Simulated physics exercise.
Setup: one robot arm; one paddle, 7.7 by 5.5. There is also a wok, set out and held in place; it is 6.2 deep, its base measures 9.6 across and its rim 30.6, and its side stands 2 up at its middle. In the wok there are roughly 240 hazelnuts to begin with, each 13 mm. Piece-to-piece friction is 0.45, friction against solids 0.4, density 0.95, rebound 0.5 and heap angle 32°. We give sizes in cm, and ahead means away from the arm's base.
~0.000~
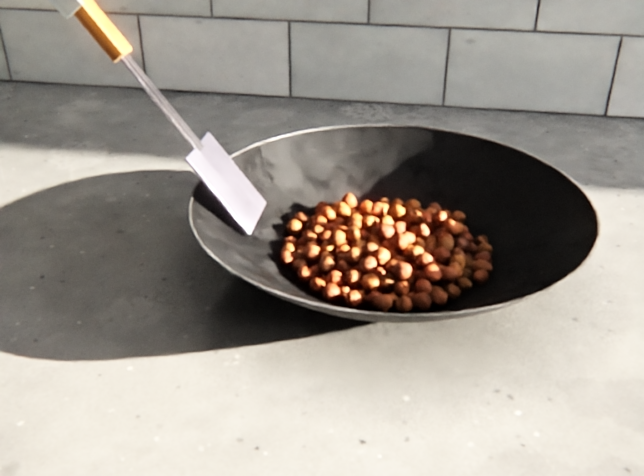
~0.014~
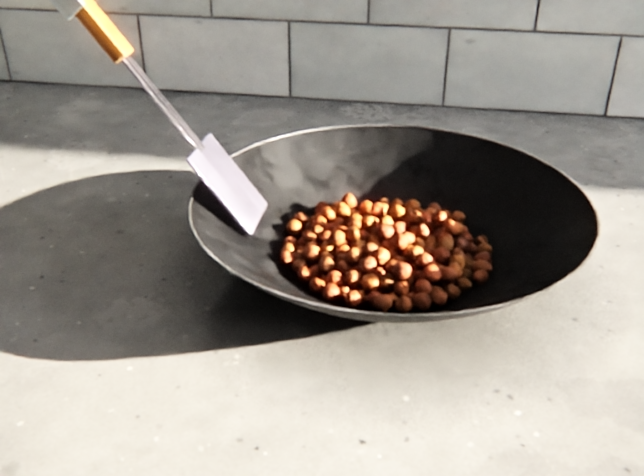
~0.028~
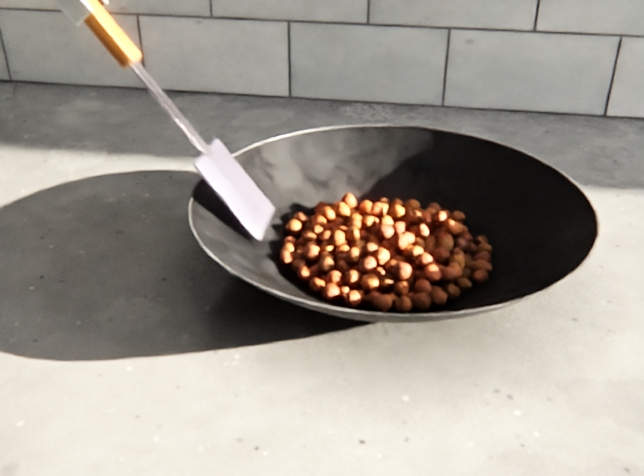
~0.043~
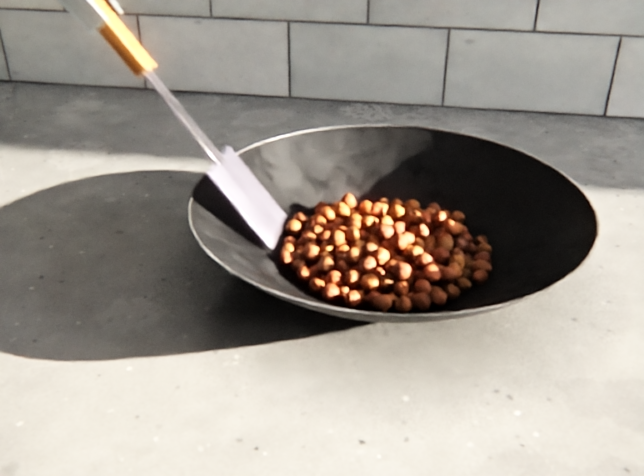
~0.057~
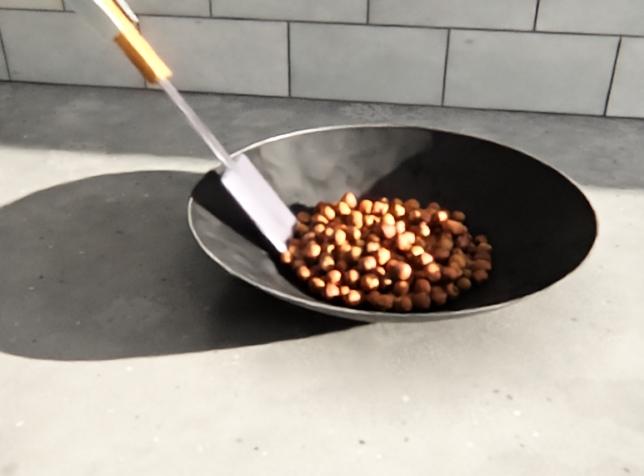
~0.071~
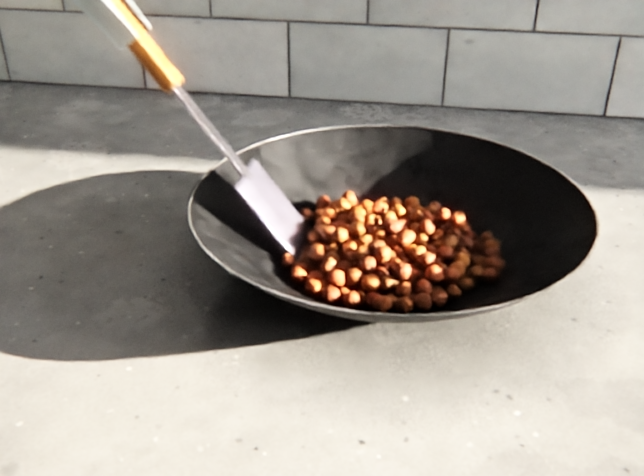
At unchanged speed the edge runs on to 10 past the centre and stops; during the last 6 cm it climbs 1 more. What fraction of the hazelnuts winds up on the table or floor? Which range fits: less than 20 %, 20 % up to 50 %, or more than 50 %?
The range that fits is less than 20 %.
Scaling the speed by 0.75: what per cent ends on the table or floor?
Around 5 percent would finish on the table or floor.
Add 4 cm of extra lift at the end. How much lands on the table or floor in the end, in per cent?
10 per cent.
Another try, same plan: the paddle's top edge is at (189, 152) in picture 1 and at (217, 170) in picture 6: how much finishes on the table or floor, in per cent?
Close to 0 in a hundred.
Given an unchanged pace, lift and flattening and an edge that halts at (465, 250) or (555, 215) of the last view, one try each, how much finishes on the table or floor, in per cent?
Estimates, in order: 0 % and 25 %.
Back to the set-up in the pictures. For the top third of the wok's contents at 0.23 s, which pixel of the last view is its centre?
Around (492, 236).
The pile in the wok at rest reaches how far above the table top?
Height at the end: Around 6.5 cm.
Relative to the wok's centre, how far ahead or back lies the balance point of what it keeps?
Roughly 4.0 cm ahead of the centre.
By 0.15 s, sloping 53°, highest piece 5 above the table; 239 in the wok.
By 0.23 s, sloping 53°, highest piece 6 above the table; 239 in the wok.
By 0.47 s, sloping 53°, highest piece 7 above the table; 213 in the wok, 25 on the table or floor, 1 on the blade or in flight.
By 1.52 s, sloping 53°, highest piece 6 above the table; 212 in the wok, 27 on the table or floor.
Final count, 212 in the wok, 27 on the table or floor. That is 11 % on the table or floor.
